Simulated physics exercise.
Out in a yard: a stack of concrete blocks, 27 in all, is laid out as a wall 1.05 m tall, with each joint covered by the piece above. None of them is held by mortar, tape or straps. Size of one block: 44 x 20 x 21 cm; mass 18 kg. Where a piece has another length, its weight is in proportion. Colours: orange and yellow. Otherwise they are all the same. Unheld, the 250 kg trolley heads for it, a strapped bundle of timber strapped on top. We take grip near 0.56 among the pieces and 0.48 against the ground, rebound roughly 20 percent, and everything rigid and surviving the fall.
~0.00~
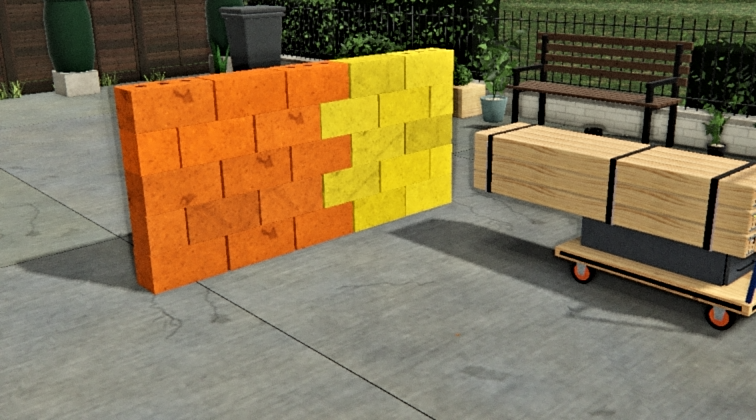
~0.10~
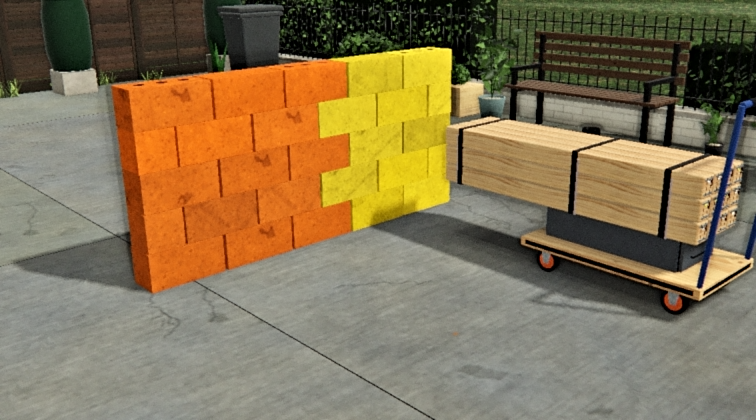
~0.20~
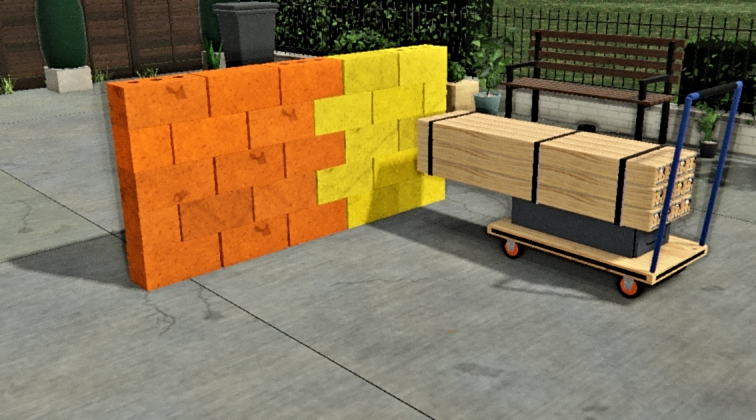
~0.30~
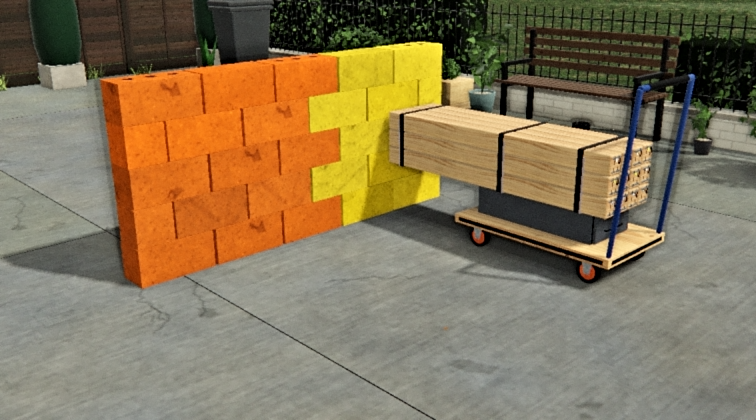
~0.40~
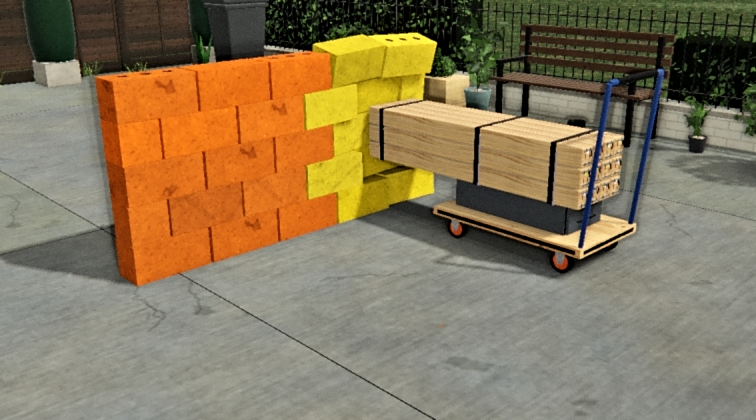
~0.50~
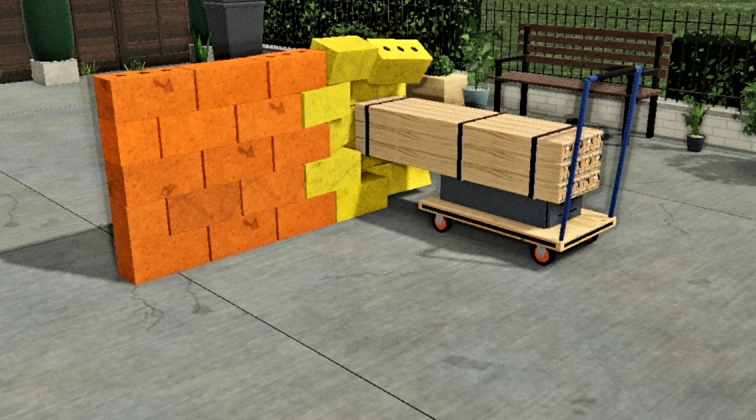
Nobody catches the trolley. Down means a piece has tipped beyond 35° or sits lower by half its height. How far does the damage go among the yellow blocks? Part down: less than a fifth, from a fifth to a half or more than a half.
It adds up to beyond one half.
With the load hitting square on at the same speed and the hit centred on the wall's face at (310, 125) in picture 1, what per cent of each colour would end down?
Orange 50, yellow 20 per cent.
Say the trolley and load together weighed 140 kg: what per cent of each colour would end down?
Orange 10, yellow 80 %.
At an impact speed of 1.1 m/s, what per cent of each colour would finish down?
The orange would finish 10 in a hundred down, the yellow 80 in a hundred.
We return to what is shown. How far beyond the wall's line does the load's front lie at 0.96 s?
At that moment, around 70 cm past it.
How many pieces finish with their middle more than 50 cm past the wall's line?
Roughly 10 pieces in all.
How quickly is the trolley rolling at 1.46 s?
Roughly 0.3 m/s.
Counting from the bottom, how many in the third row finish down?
2.
After 0.64 s, load 37 cm past the wall's line, still rolling; 6 of the 12 yellow blocks down (6 of 27 in all colours); top yellow block 4° from how it stood.
After 0.96 s, load 68 cm past the wall's line, still rolling; 9 of the 12 yellow blocks down (9 of 27 in all colours); top yellow block 34° from how it stood, 13 cm lower.
After 1.46 s, load 96 cm past the wall's line, still rolling; 10 of the 12 yellow blocks down (11 of 27 in all colours); top yellow block on its side.
In the end (2.5 s), load 99 cm past the wall's line, stopped; 10 of the 12 yellow blocks down (11 of 27 in all colours); top yellow block on its side; top orange block unmoved. That is 83 per cent. From the last view, middles, top yellow block near (200, 185), top orange block near (146, 94).
